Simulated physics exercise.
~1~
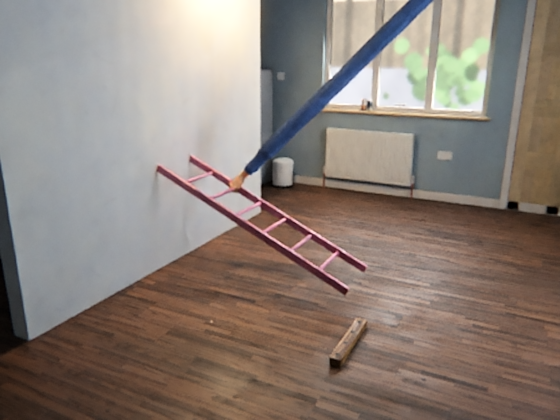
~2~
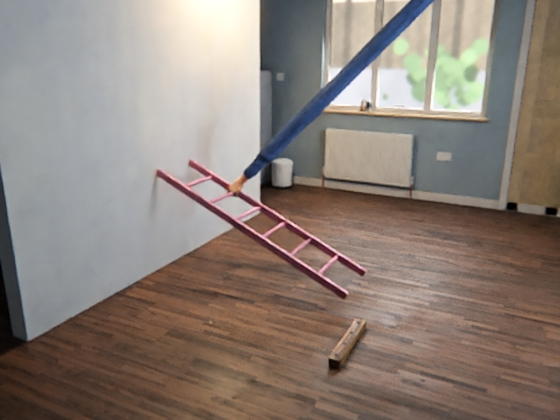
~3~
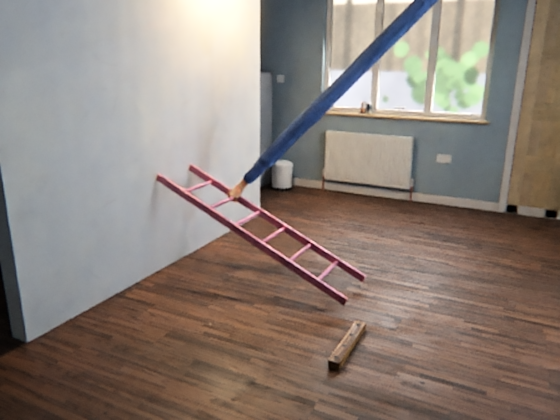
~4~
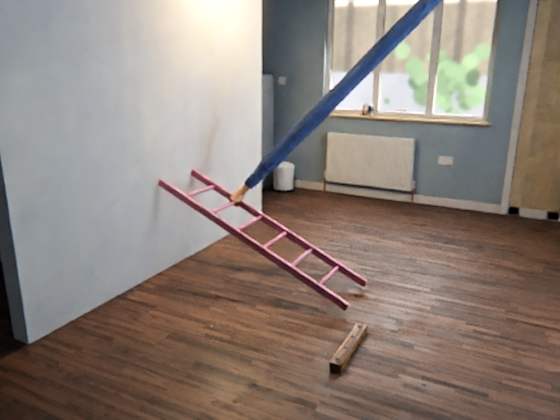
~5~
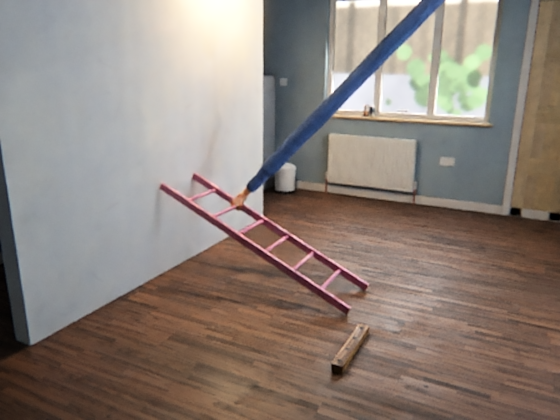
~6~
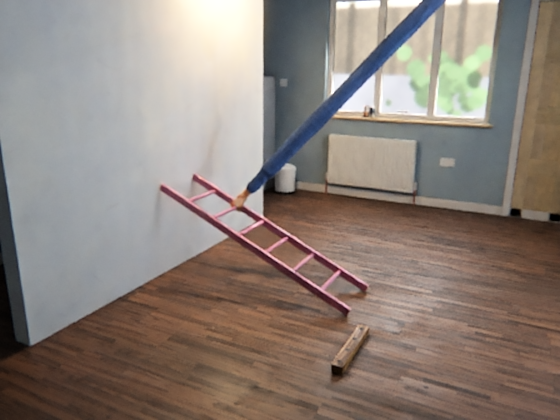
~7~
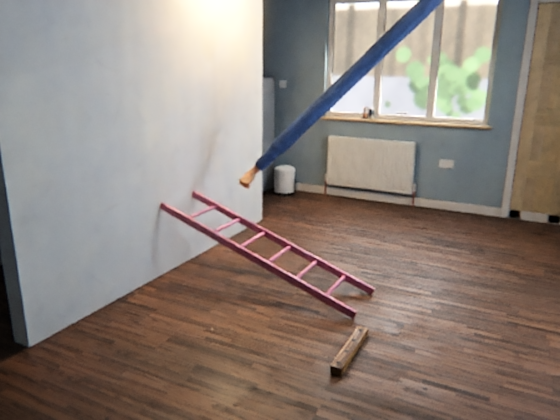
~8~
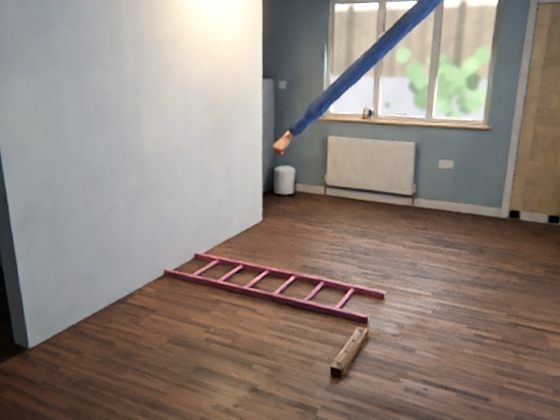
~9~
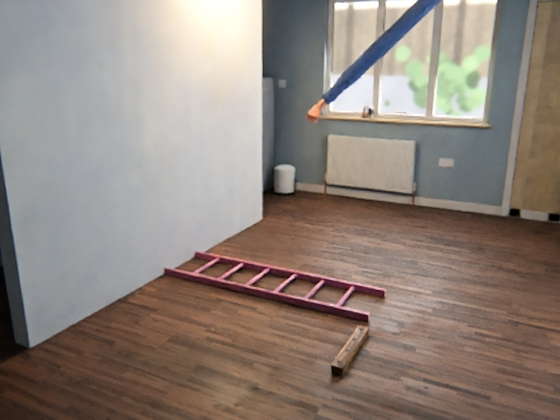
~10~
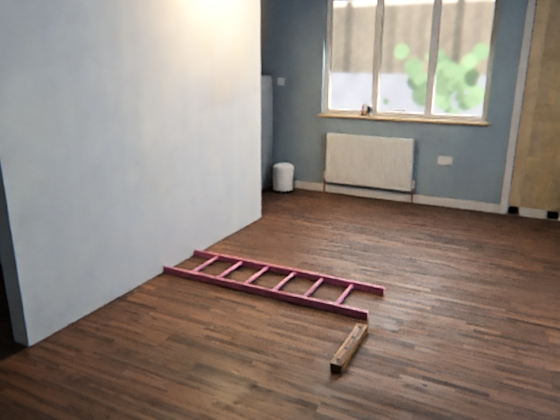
The clip shows a hand at the end of a blue sleeve holding a pink ladder leaning against a white wall, near a small wooden batten. The hand lets go and withdraws; the ladder's feet slide out and it drops, ending flat on the wooden floor.
